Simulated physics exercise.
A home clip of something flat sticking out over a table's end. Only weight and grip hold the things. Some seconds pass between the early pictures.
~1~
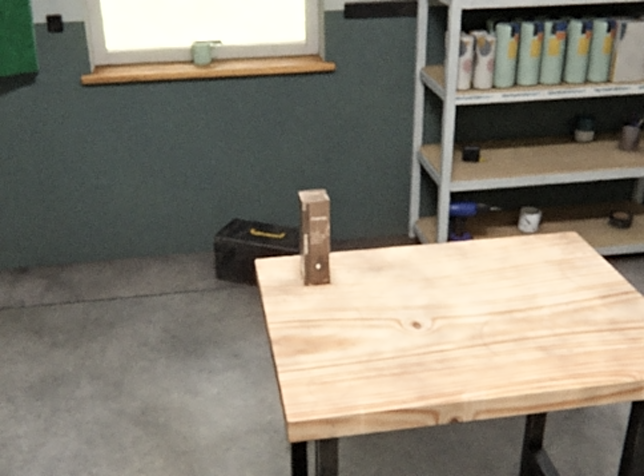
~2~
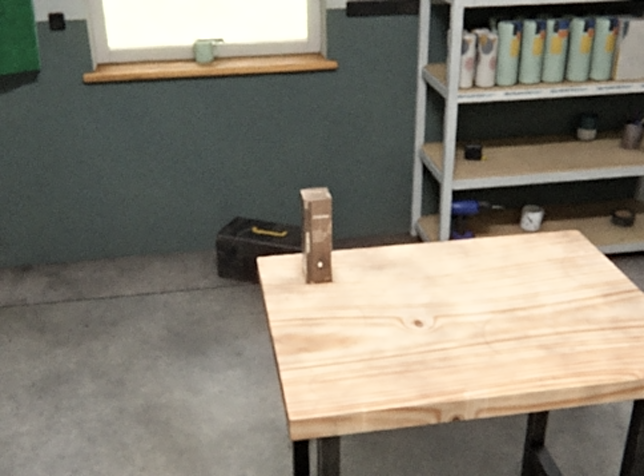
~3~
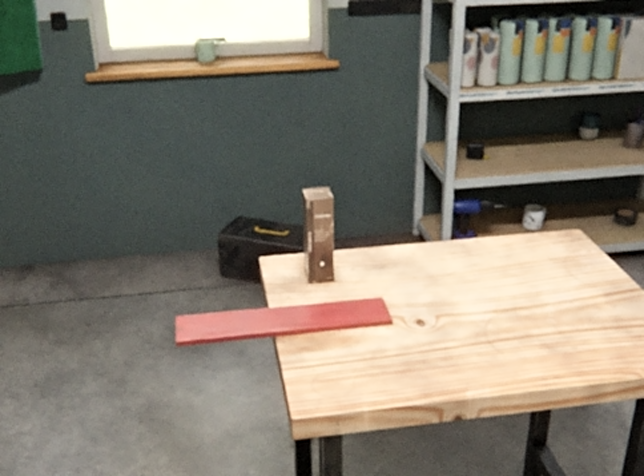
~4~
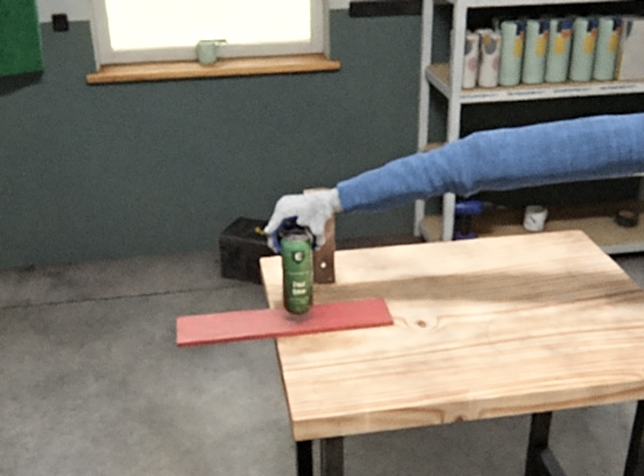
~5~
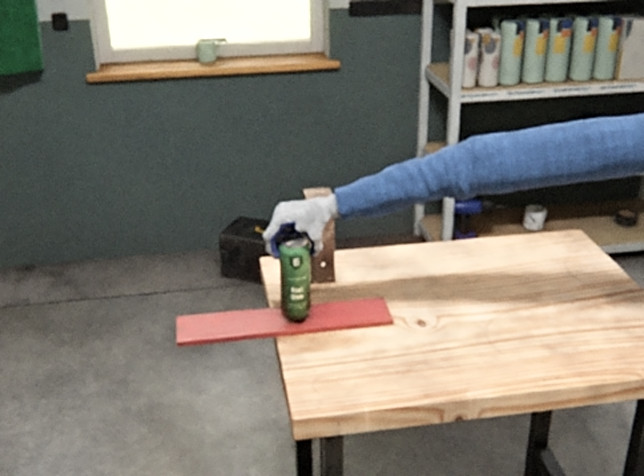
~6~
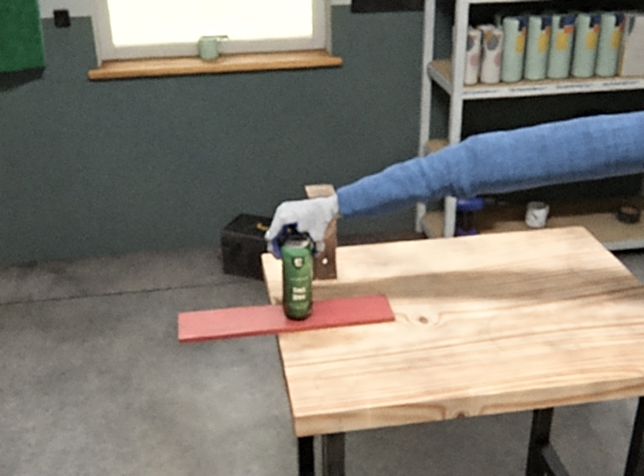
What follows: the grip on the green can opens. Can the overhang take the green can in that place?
In the end the plank holds.
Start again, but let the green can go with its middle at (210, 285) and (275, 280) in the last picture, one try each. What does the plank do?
First, it goes over; second, it holds.
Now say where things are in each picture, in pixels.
In the first frame, the last thing is not in view yet; brown carton (314, 238).
In the second frame, the last thing is not in view yet; brown carton (316, 236).
In the third frame, the last thing is not in view yet; brown carton (318, 236).
In the fourth frame, coming down; green can (297, 273); brown carton (320, 237).
In the fifth frame, coming down; green can (295, 278); brown carton (319, 236).
In the sixth frame, in place under the hand; green can (297, 278); brown carton (321, 233).
Then, 0.90 s on from there, no change.
Then, 1.70 s on from there, green can resting near (297, 279).
In the end, all 3 unmoved. At the end, from the last picture's camera, green can near (297, 278). The plank keeps its balance.
